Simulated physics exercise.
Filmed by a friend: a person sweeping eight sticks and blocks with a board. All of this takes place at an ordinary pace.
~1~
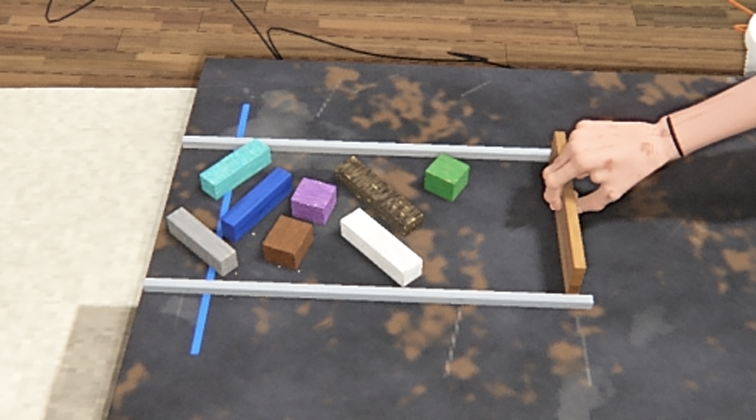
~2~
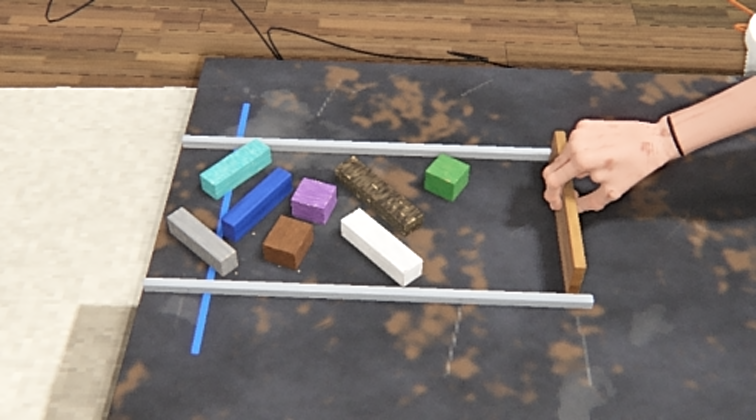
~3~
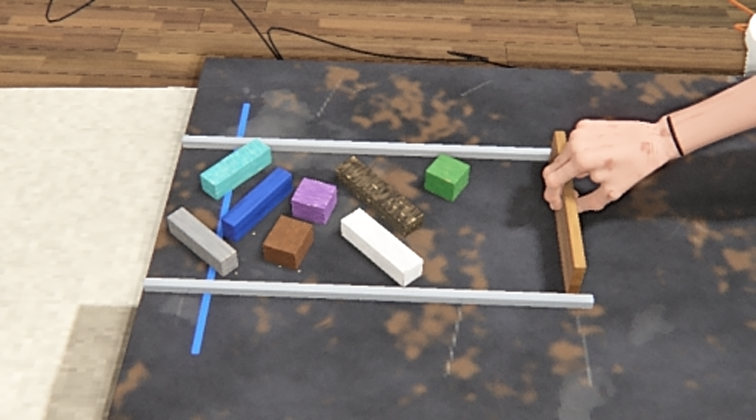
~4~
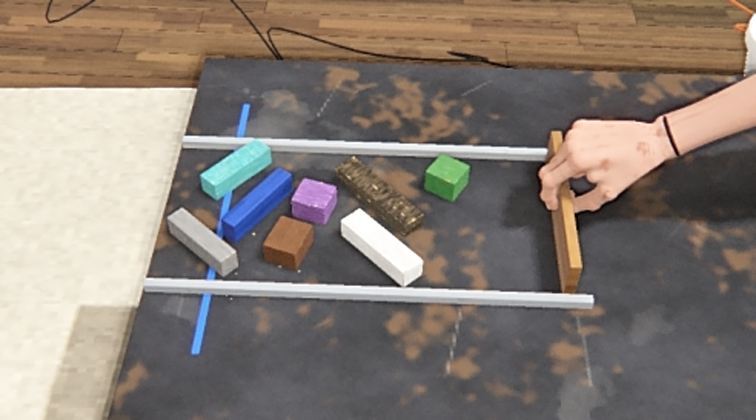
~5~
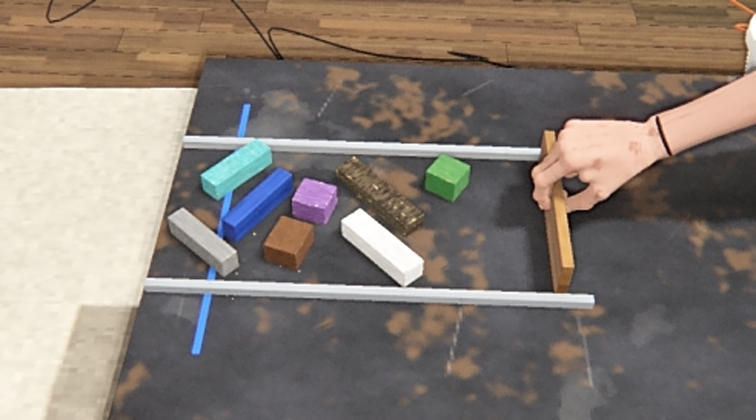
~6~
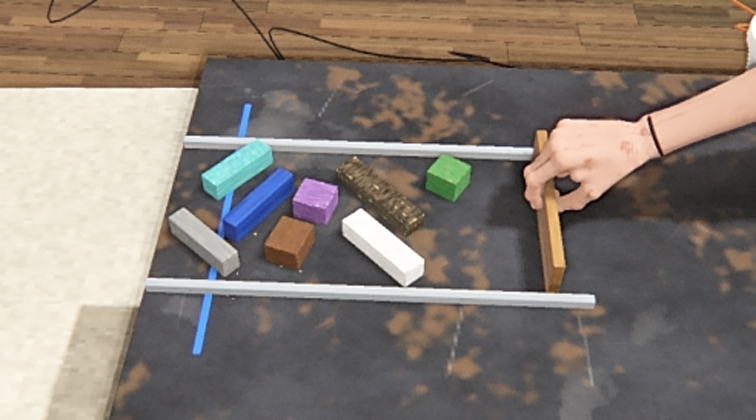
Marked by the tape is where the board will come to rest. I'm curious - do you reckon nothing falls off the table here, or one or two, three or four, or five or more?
In this one, three or four spill over.
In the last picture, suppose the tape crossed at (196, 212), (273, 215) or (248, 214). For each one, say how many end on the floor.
Those tries give 7, 0 and 2.
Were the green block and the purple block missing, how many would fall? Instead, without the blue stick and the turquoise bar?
The number is 1 for the first case and 2 for the second.
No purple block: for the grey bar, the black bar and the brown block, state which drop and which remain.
Result - grey bar: Gone; black bar: Up; brown block: Up.
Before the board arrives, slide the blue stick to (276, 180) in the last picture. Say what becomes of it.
In the end it falls away.
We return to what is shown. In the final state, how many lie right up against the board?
In total, 3.
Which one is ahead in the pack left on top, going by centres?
The brown block is the one.
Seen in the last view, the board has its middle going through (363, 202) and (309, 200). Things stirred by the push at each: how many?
Moved so far: 6, later 8.
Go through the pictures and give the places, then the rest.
In the first picture, grey bar (202, 241); turquoise bar (237, 169); blue stick (257, 204); board (565, 210); tape (224, 213).
In the second picture, turquoise bar (237, 168); brown block (288, 242).
In the third picture, blue stick (258, 204); white bar (381, 247).
In the fourth picture, grey bar (202, 242); green block (447, 177).
In the fifth picture, turquoise bar (237, 169); board (555, 210).
In the sixth picture, grey bar (204, 242); turquoise bar (238, 169); blue stick (259, 204); board (547, 209); tape (226, 213).
A little later, none off yet; grey bar at rest near (204, 242); turquoise bar at rest near (238, 169); blue stick at rest near (259, 204).
Next, none off yet; grey bar at rest near (204, 242); turquoise bar at rest near (238, 169); blue stick moving near (250, 202).
Later still, none off yet; grey bar shifted a little near (156, 249); turquoise bar shifted about its own width near (196, 160); blue stick shifted about its own width near (173, 197).
When it is over, the number that fall off is three or four; down, purple block, blue stick, turquoise bar and grey bar.
